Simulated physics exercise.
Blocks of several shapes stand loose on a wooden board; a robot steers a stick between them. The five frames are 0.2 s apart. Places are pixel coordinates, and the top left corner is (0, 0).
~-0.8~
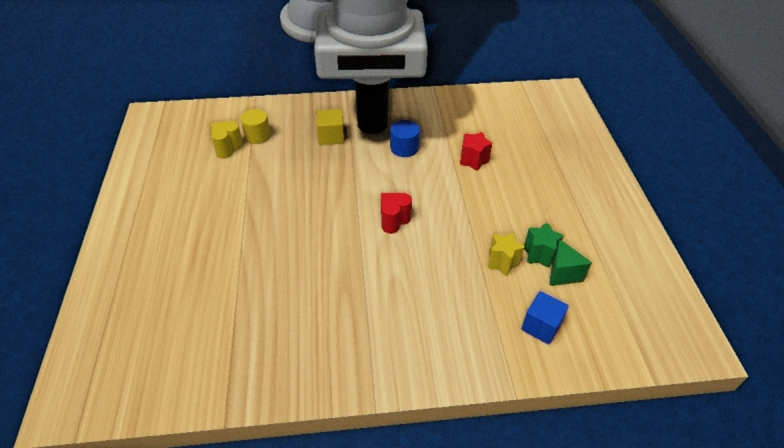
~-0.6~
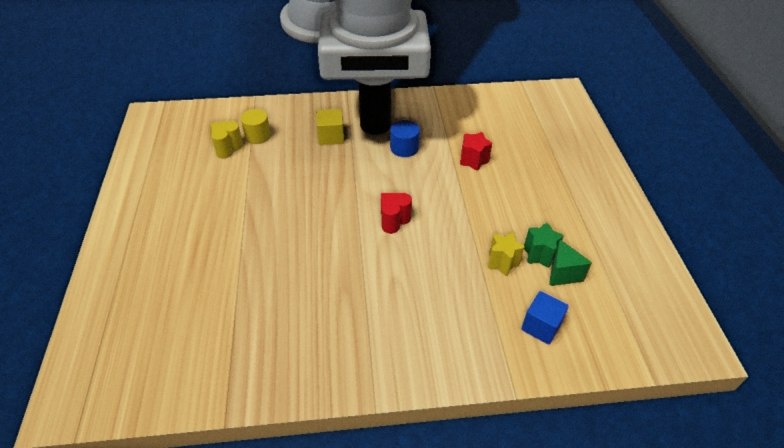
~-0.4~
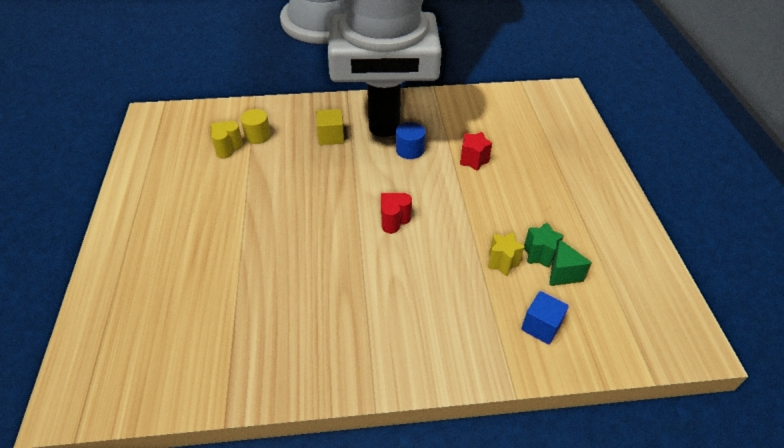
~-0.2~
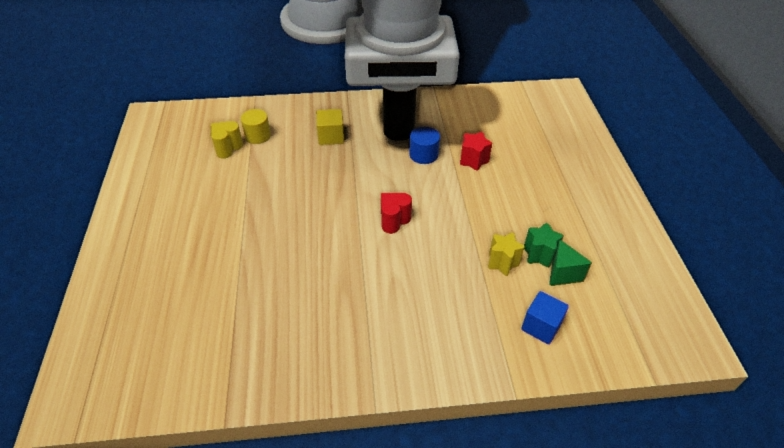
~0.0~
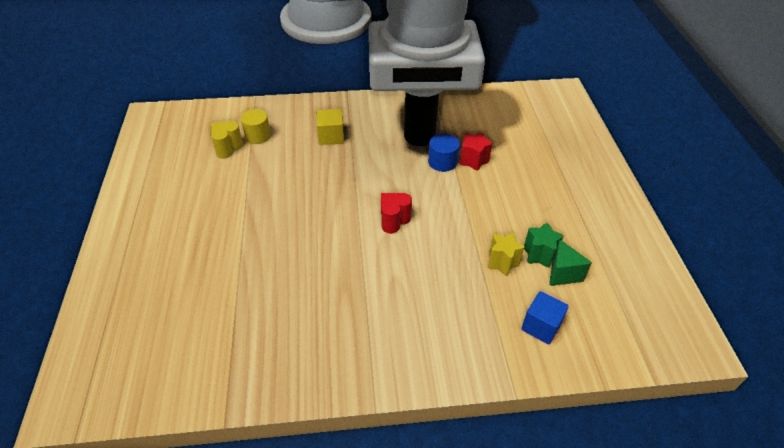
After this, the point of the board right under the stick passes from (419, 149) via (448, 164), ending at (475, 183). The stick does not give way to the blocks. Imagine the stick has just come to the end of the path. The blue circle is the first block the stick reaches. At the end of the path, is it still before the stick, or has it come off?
In front, I predict.
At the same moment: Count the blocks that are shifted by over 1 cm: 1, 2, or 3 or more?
The result: Two blocks.
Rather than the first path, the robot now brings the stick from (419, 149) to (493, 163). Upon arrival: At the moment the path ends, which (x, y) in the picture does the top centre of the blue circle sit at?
I'd say the blue circle ends with its top centre at (477, 161).
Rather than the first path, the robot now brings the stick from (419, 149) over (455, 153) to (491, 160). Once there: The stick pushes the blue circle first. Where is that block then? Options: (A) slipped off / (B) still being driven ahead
It's A.
The first path, step by step. Halfway along, stick at (450, 152); blue circle at (474, 161); red star block at (486, 143), turned 55° anticlockwise.
At the end, stick at (477, 171); blue circle at (503, 181); red star block at (491, 144), turned 70° anticlockwise.
